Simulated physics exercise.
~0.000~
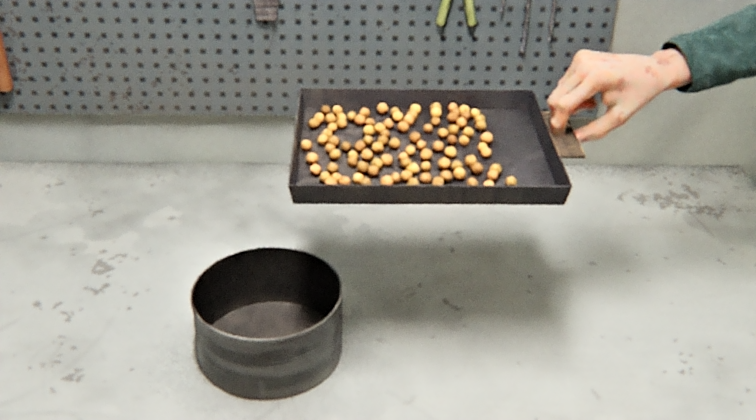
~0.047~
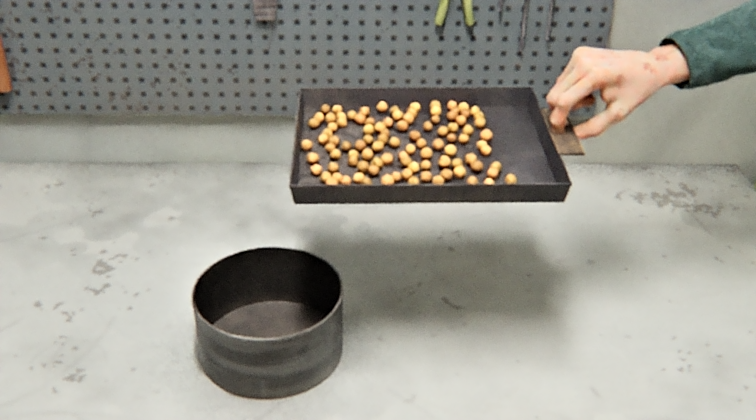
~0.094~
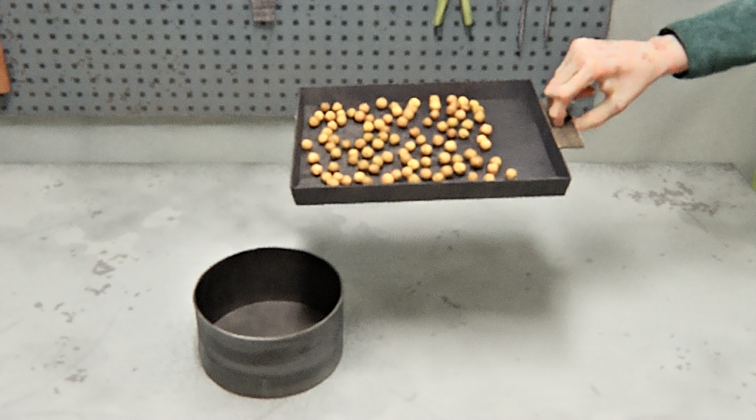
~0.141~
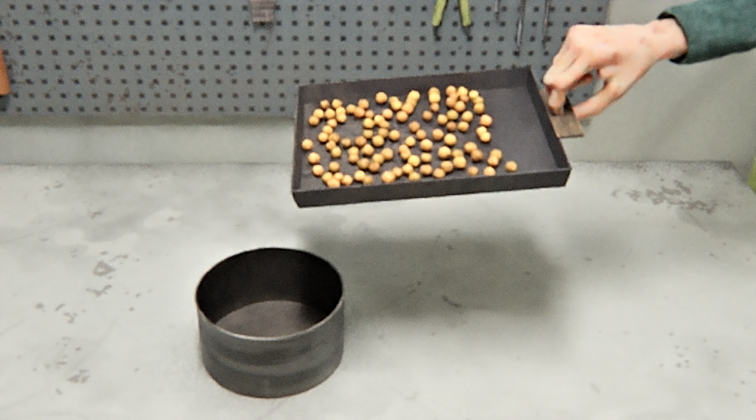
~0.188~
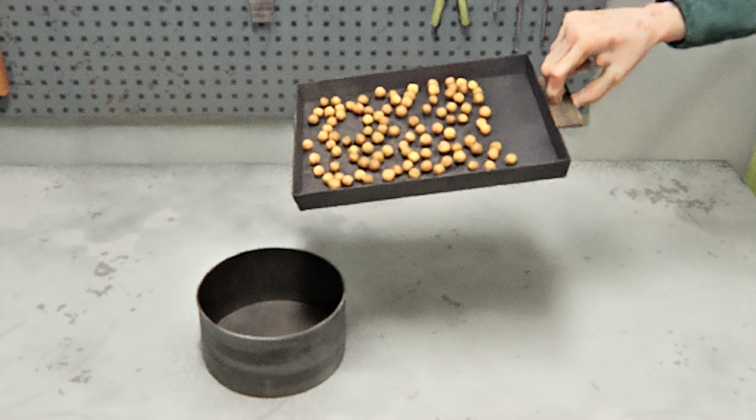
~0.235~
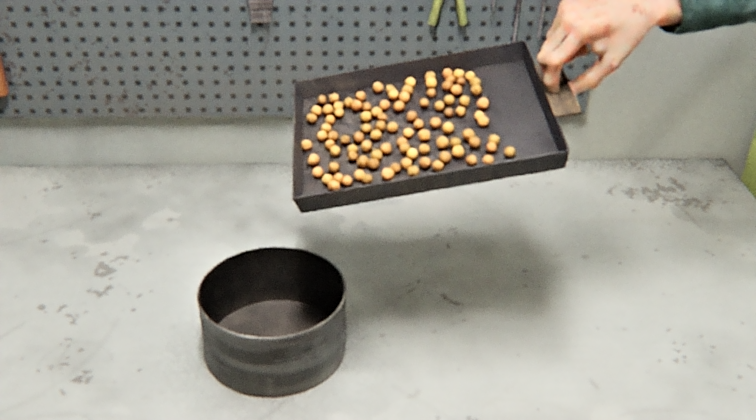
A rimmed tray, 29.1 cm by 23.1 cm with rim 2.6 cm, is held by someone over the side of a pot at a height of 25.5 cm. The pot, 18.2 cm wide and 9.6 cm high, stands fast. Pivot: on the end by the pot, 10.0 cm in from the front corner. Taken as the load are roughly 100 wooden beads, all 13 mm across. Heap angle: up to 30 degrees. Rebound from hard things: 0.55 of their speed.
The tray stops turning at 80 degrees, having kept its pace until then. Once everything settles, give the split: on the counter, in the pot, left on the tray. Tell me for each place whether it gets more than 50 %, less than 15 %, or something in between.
Counter: Small; pot: Small; left on the tray: Large.
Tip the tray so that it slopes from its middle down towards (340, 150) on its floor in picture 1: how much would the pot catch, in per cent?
I'd estimate about 0 %.
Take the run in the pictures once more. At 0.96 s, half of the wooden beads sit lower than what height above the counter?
Around 28 cm up.
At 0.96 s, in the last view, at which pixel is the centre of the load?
Look about (322, 160) in the last view.
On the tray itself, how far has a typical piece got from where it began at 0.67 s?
I'd say close to 8 centimetres.
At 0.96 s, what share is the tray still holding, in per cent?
Some 95 per cent of the load.
After 0.67 s, tilt 45 degrees; the tray holds 100 %, the pot 0 %.
After 0.96 s, tilt 66 degrees; the tray holds 95 %, the pot 0 %.
After 1.35 s, tilt 80 degrees; the tray holds 95 %, the pot 5 %.
At rest (2.1 s), counter 5 %, pot 5 %, tray 95 %.
